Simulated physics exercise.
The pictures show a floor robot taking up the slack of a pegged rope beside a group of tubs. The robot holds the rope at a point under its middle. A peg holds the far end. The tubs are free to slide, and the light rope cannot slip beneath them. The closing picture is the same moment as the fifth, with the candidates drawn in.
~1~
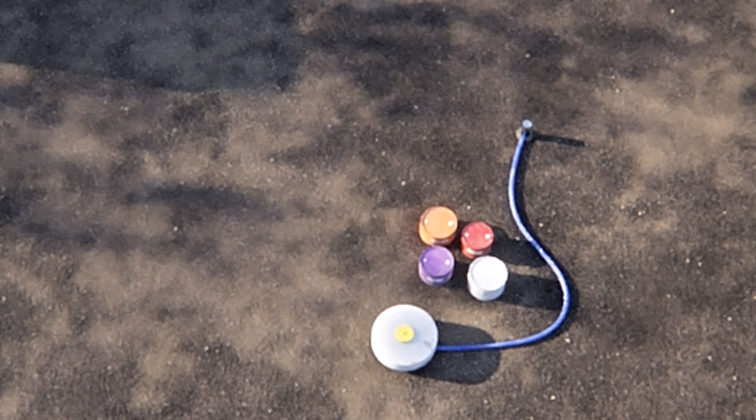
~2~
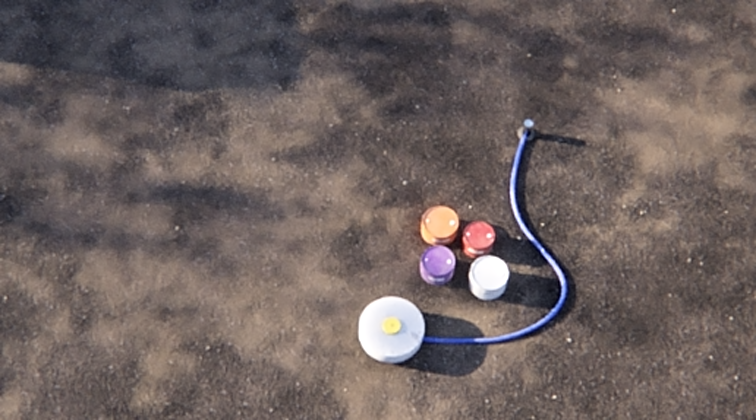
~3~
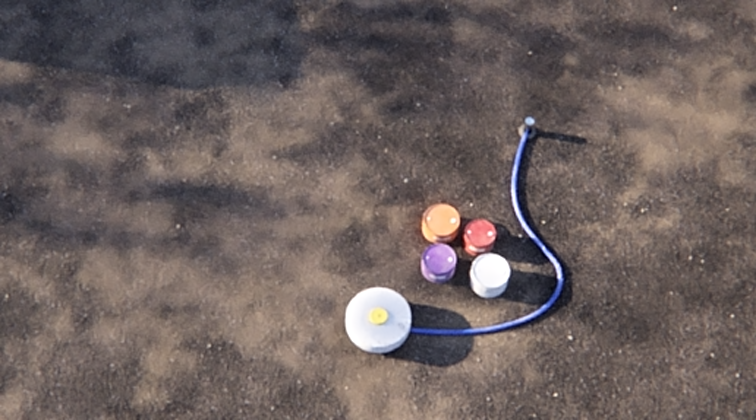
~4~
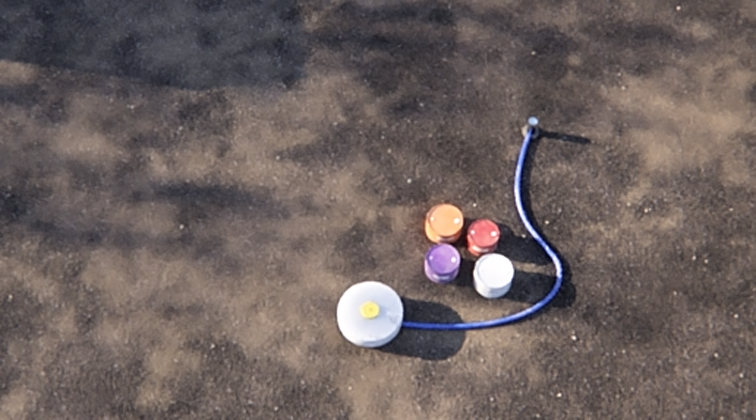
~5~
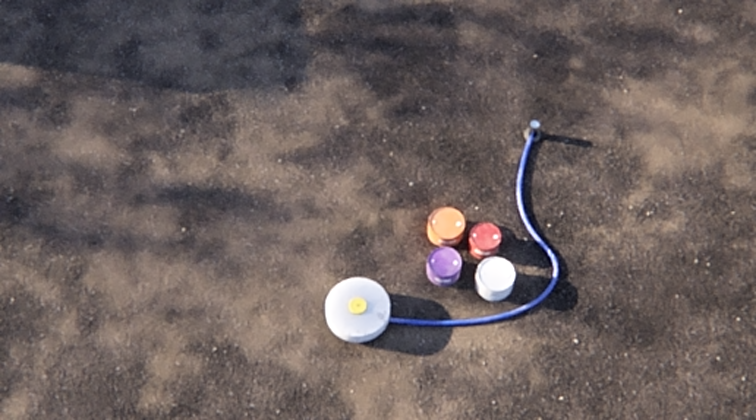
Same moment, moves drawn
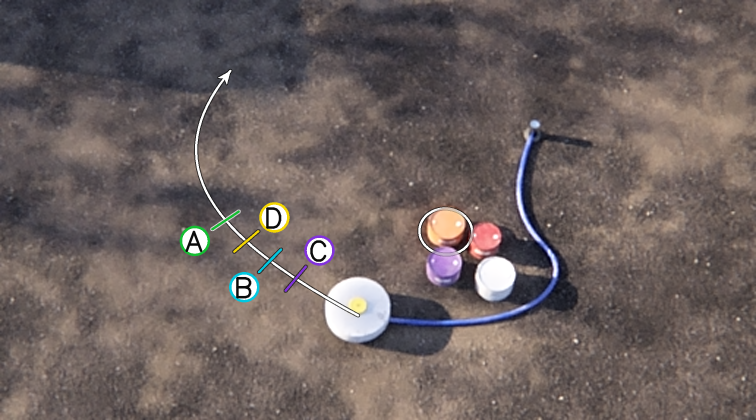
On dark speckled ground, a round white robot pulls a blue rope leftward past four still tubs.
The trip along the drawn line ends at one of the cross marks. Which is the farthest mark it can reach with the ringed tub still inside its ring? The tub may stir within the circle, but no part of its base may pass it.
It can go as far as B.
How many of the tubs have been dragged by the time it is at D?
Four.
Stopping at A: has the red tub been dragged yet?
Yes.
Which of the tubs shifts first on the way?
The white tub.
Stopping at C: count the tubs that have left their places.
By then, one.
On the copy, A at (226, 220); B at (270, 261); C at (296, 279); D at (246, 241); the ring at (446, 231); the route from (358, 316) via (215, 206) to (230, 71).
On B. First, robot (325, 292); orange tub (446, 227).
Then, robot (295, 274); white tub (486, 271); orange tub (446, 227).
Finally, robot (269, 256); purple tub (434, 263); white tub (468, 257); red tub (486, 233); orange tub (446, 227); the orange tub is still in its ring.
By contrast, A drags the ringed tub to (423, 197); C is safe but short; D drags the ringed tub to (436, 214).
